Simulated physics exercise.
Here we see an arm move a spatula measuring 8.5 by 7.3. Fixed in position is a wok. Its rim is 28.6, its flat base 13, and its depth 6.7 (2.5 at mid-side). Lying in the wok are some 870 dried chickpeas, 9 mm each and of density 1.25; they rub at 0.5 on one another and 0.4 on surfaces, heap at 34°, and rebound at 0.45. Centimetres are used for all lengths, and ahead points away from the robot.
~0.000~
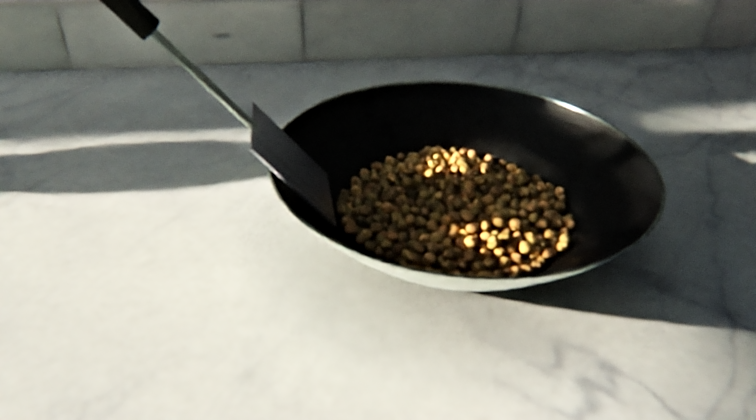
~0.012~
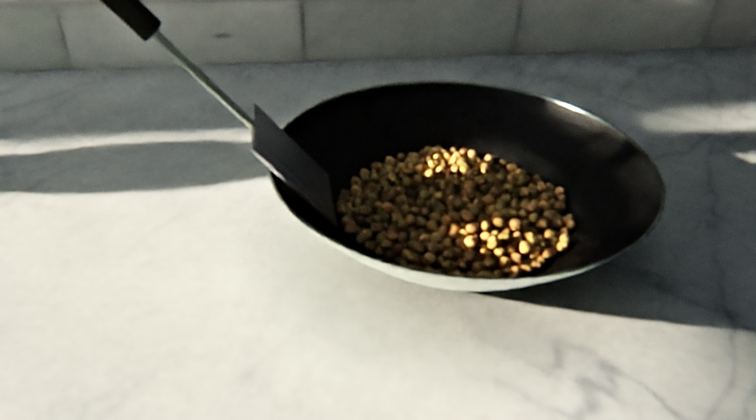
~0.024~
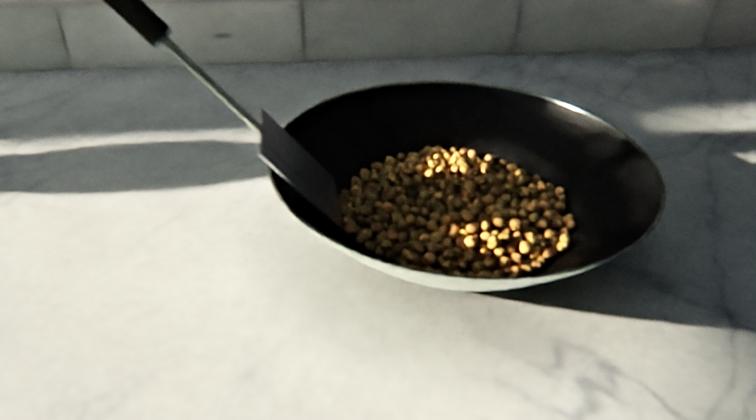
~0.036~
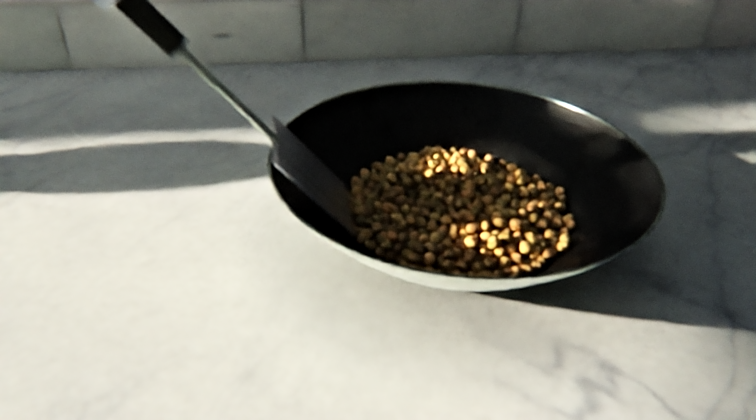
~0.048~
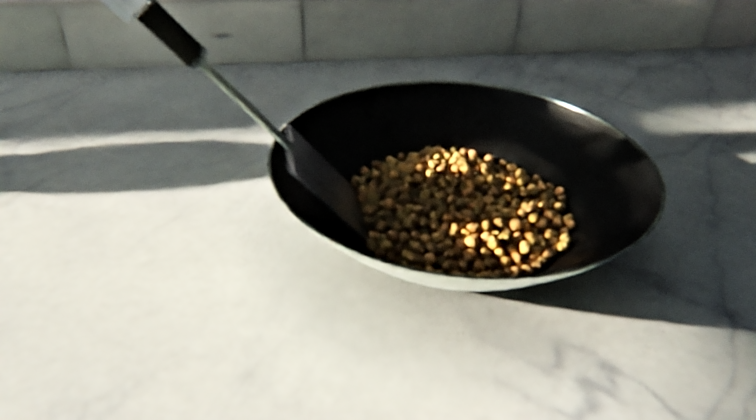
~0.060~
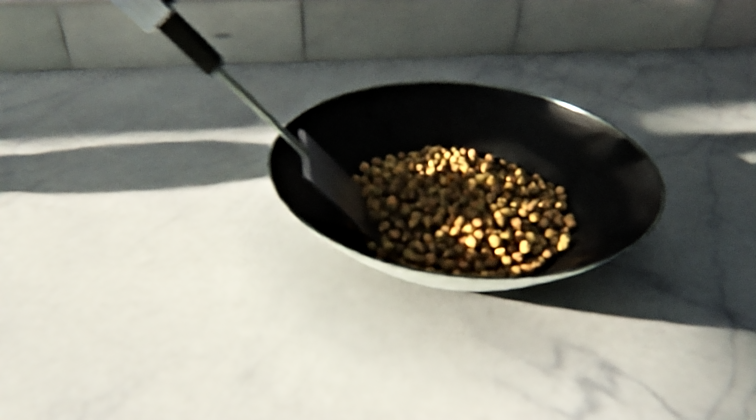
Black wok of dried chickpeas on a marble counter, with a dark spatula sliding slightly right and down into their left edge.
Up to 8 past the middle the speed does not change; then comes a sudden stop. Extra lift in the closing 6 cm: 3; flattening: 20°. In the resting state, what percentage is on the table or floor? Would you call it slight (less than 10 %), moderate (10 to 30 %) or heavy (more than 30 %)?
I would call it moderate, 10 to 30 %.
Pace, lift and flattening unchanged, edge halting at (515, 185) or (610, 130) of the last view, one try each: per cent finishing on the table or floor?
I'd say some 0 per cent, then some 30 per cent.
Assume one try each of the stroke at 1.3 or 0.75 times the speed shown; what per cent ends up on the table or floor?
About 20 and 5 per cent.
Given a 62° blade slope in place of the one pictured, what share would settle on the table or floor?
Some 20 in a hundred.
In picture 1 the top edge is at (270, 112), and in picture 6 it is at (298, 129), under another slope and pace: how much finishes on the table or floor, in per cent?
Off the vessel, on the table or floor: Some 0 percent.
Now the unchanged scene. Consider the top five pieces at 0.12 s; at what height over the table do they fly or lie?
6 cm or so.
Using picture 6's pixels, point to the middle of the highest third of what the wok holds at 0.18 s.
It is centred close to (513, 184).
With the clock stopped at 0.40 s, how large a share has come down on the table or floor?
Some 5 per cent of the load.
After 0.12 s, sloping 51°, highest piece 6 above the table; 867 in the wok.
After 0.18 s, sloping 45°, highest piece 7 above the table; 867 in the wok.
After 0.40 s, sloping 31°, highest piece 9 above the table; 726 in the wok, 44 on the table or floor, 97 on the blade or in flight.
After 1.45 s, sloping 31°, highest piece 6 above the table; 726 in the wok, 141 on the table or floor.
At rest, 726 in the wok, 141 on the table or floor. That is 16 % on the table or floor.
